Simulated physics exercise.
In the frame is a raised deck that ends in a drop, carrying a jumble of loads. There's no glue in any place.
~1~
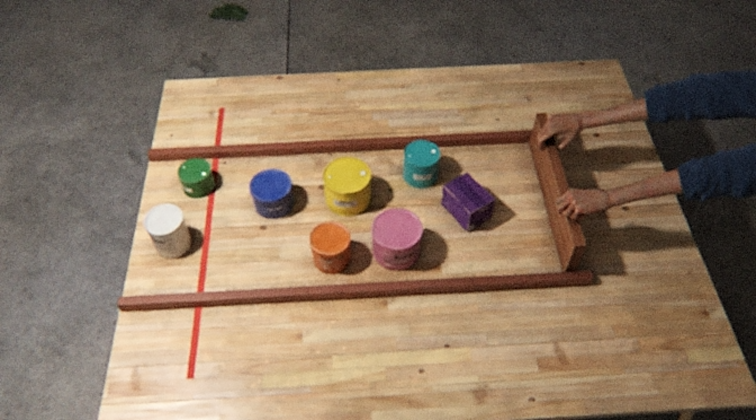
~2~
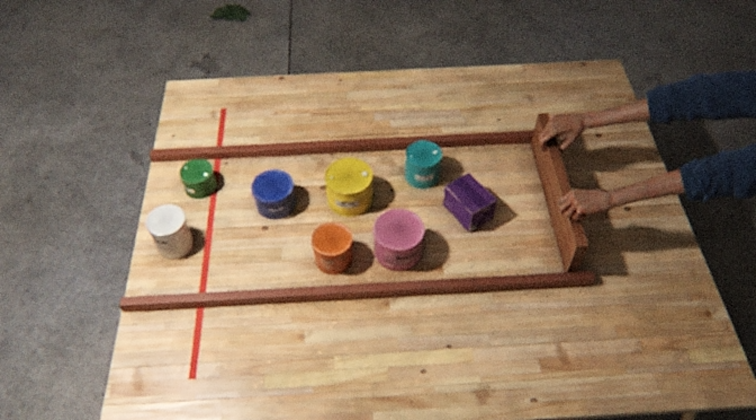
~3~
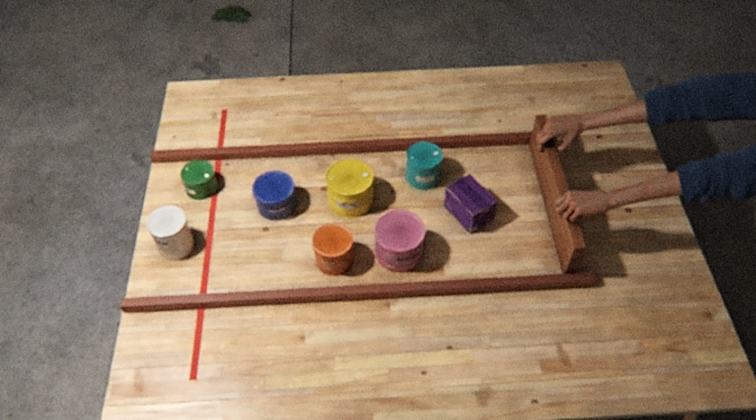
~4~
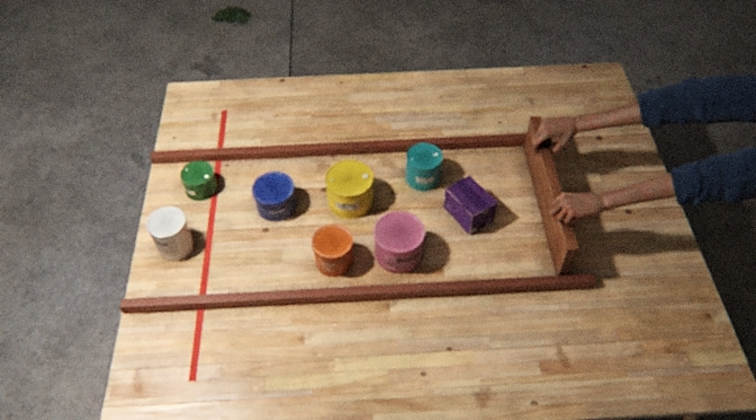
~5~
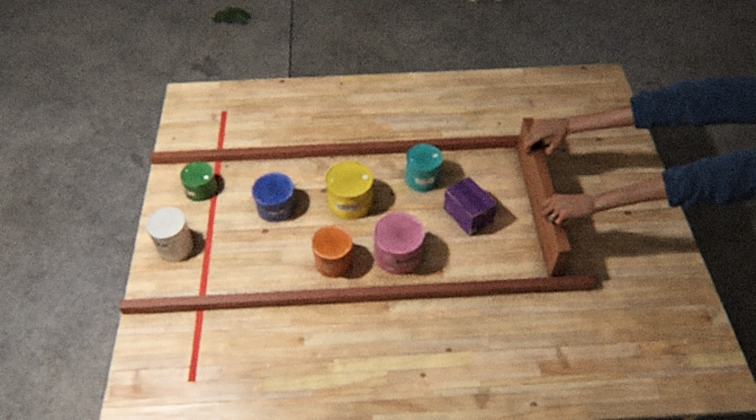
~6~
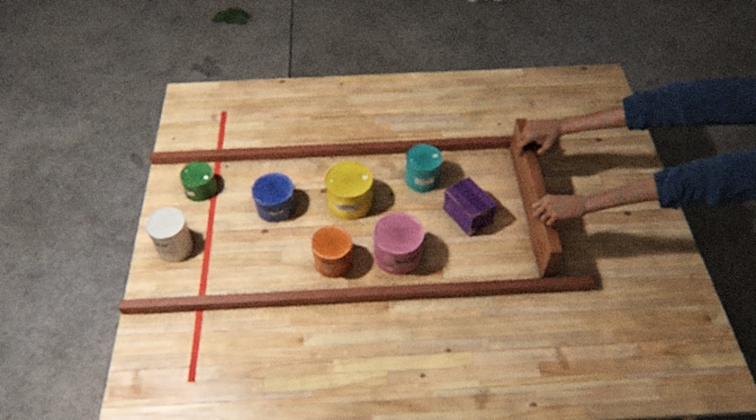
On a wooden tabletop above a grey floor, colourful tubs and a purple box sit between two long rails near a red line, while two hands at the right slide a wooden plank slightly left; the containers stay essentially still.
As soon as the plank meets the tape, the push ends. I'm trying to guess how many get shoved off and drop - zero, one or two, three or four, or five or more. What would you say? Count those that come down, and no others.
The tally of falls will come to a mere one or two.
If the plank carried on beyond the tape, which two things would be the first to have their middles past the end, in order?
Blue pail, then orange pail.
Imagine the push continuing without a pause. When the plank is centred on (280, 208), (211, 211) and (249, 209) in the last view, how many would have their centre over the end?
In order: 0, 1, 0.
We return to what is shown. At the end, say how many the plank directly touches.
The number is 3.
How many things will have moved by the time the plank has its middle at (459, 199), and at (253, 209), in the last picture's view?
In order, the tallies are 1 and 7.
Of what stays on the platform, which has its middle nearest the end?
The orange pail is the one.
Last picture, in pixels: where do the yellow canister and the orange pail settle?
First: About (154, 202); second: About (132, 273).
A little later, none off yet; white pail at rest near (171, 235); green canister at rest near (199, 182); blue pail at rest near (274, 198).
Next, none off yet; white pail at rest near (171, 235); green canister at rest near (198, 182); blue pail shifted about its own width near (219, 201).
When it is over, the number that fall off is one or two; down, blue pail.
